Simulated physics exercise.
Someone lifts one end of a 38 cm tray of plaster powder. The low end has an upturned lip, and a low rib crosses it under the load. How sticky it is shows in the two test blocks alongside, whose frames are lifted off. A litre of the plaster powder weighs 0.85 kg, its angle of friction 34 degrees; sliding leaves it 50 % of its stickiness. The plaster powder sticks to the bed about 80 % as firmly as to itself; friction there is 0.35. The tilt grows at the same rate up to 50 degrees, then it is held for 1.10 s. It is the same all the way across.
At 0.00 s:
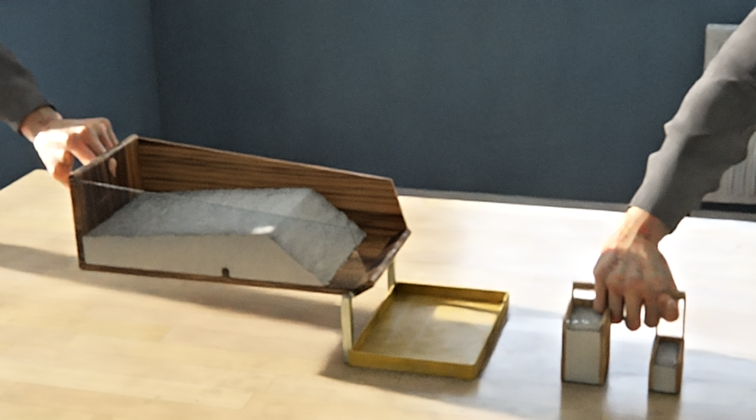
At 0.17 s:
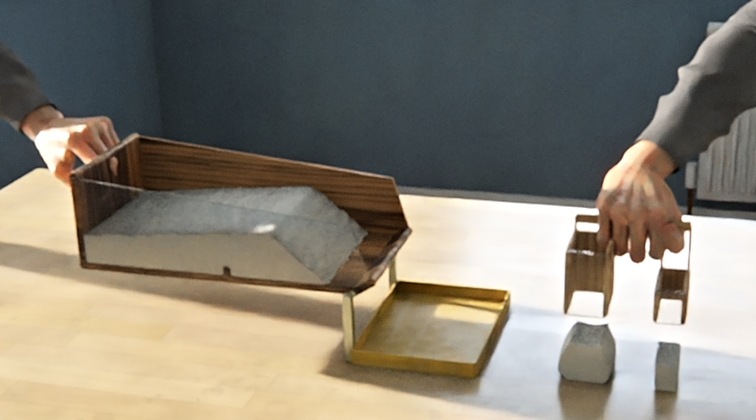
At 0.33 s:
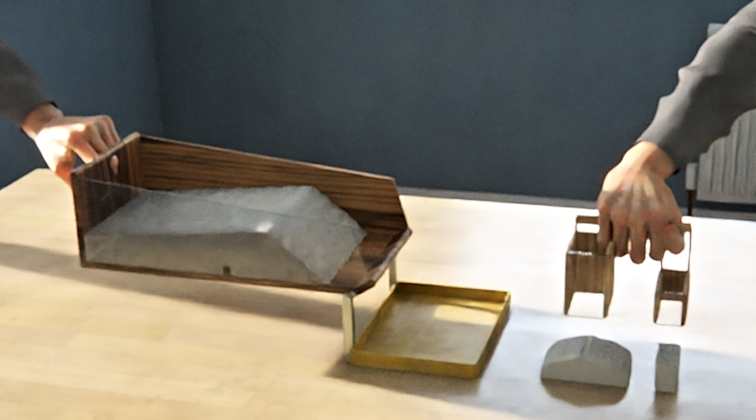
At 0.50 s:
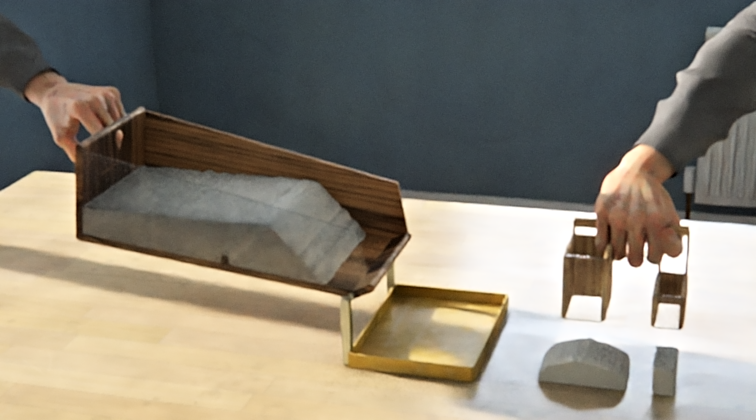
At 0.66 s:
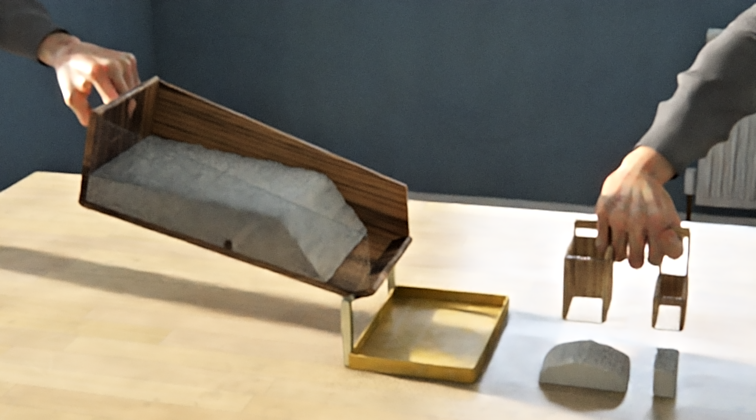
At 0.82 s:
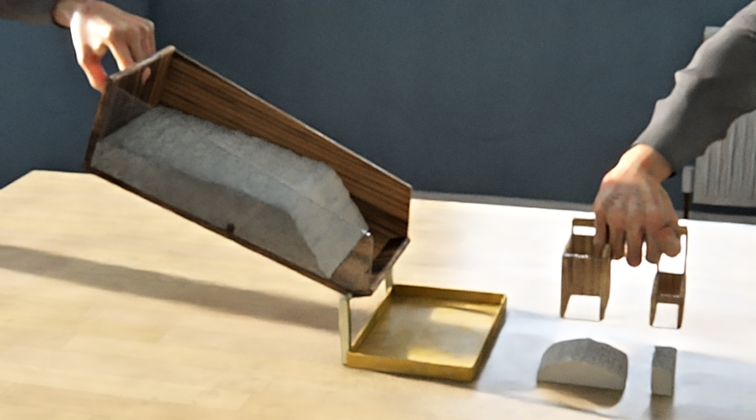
Two hands in dark grey sleeves work at a pale wooden table before a blue-grey wall, seen from slightly above by a still camera. The left hand grips a dark wooden tray of grey powder beside a shallow yellow tray, while the right lifts two small wooden holders off pale blocks. The larger block slumps into a low mound, the smaller keeps its height, and the left hand steadily raises the tray's end.
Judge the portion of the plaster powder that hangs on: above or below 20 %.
It comes out below 20 %.
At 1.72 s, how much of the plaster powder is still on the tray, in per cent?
Some 30 per cent.
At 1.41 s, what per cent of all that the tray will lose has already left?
About 30 %.
After 1.09 s, the tilt is 34 degrees and 100 % is on the bed.
After 1.41 s, the tilt is 49 degrees and 69 % is on the bed.
After 1.72 s, the tilt is 50 degrees and 29 % is on the bed.
After 2.04 s, the tilt is 50 degrees and 9 % is on the bed.
After 2.59 s, at the end, the tilt is 50 degrees and 8 % is on the bed.
